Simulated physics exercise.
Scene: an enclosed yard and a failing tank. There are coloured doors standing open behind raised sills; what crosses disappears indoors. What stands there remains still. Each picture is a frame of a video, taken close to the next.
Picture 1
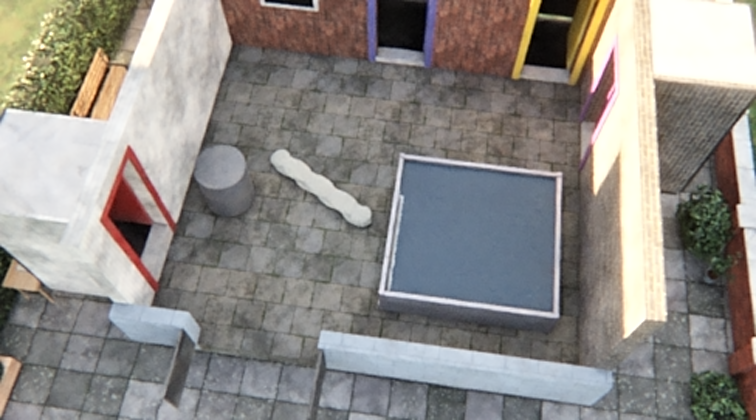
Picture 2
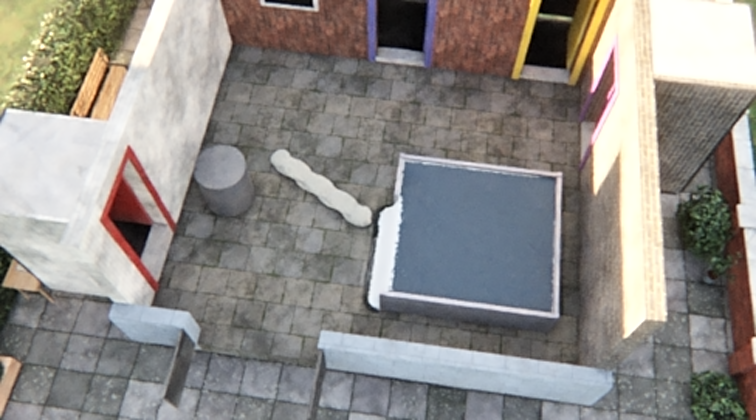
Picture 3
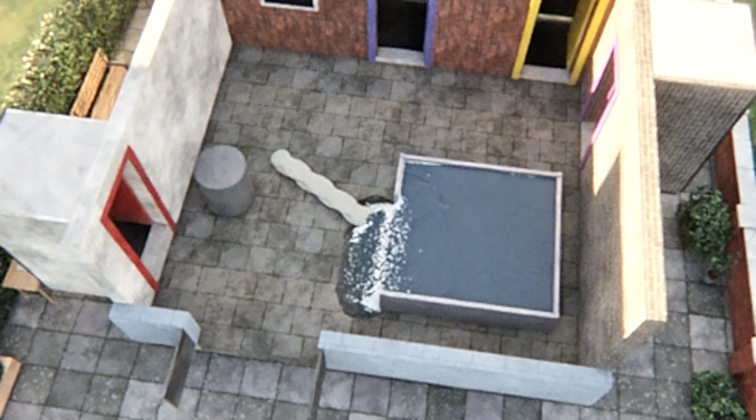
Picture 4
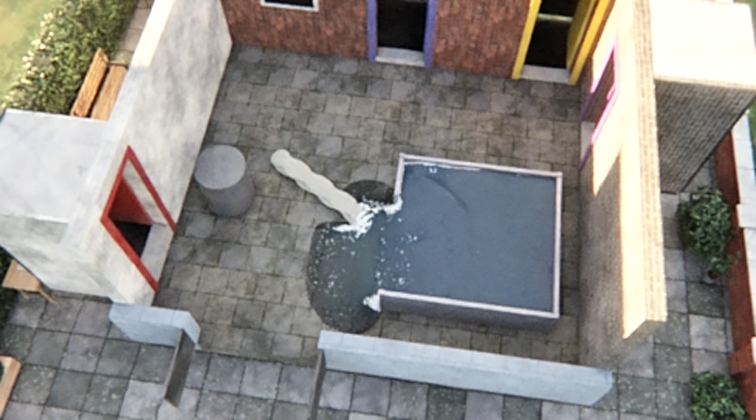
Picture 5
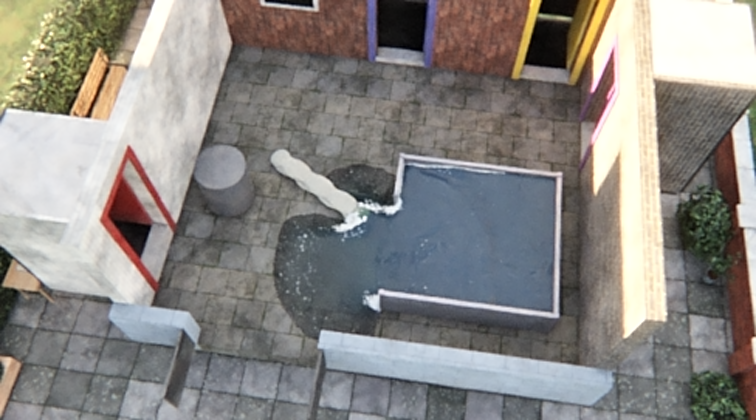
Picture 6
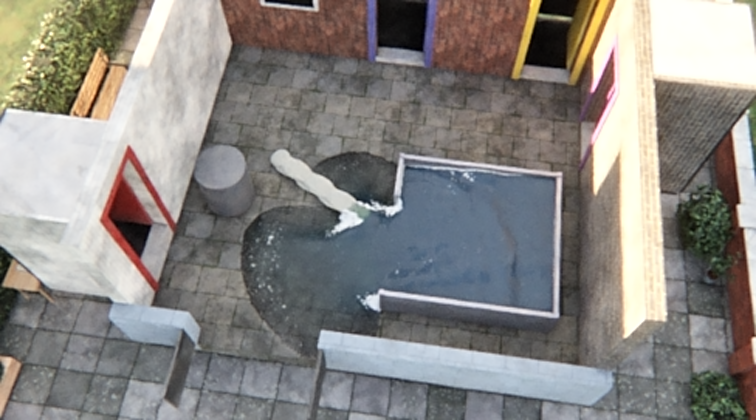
Square tank in a walled yard bursting open on its left side, water pouring out and spreading leftward around a pale wavy barrier.
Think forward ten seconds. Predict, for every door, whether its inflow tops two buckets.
Blue door: Does not top two buckets; purple door: Does not top two buckets; red door: Does not top two buckets; yellow door: Does not top two buckets.
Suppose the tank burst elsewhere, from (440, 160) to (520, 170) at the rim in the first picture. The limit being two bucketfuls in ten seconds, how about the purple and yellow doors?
My reading: Purple door lets more in; yellow door is over.
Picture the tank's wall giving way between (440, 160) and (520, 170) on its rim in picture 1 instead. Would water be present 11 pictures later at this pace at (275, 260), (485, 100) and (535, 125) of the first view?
As listed: Clear, flooded, covered.
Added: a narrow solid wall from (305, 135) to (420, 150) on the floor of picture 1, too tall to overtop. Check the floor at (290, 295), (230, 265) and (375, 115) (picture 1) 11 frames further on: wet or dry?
Point by point: First submerged, second submerged, third not reached.
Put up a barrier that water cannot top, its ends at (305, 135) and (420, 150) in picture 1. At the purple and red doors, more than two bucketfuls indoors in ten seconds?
Result - purple door: Misses the threshold; red door: Misses the threshold.
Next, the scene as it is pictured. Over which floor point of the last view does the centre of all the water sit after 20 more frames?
It's close to (359, 238).
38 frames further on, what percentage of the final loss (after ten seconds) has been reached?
Note - share reached: 65 %.
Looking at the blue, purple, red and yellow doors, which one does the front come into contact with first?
First comes the red one.
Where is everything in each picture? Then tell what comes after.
The first picture shows the tank at (474, 233) is whole and still.
In the second picture, the front is at (389, 210), out from the gap at (391, 254).
In the third picture, water pours out at (391, 255) and has run to (372, 201).
In the fourth picture, the front is at (352, 189), out from the gap at (391, 255).
In the fifth picture, the front is at (282, 289), out from the gap at (391, 255).
In the sixth picture, water pours out at (391, 255) and has run to (248, 256).
A moment on, water covers 35 % of the floor; the blue door not reached, the purple door not reached, the red door wet at the sill, nothing in, the yellow door not reached.
Next, water covers 45 % of the floor; the blue door not reached, the purple door not reached, the red door wet at the sill, nothing in, the yellow door not reached.
Then, water covers 60 % of the floor; the blue door wet at the sill, nothing in, the purple door not reached, the red door wet at the sill, nothing in, the yellow door not reached.
Later, water covers 65 % of the floor; the blue door wet at the sill, nothing in, the purple door not reached, the red door wet at the sill, nothing in, the yellow door not reached.
In the end, water covers 95 % of the floor; the blue door wet at the sill, nothing in, the purple door under two buckets in, the red door wet at the sill, nothing in, the yellow door wet at the sill, nothing in.
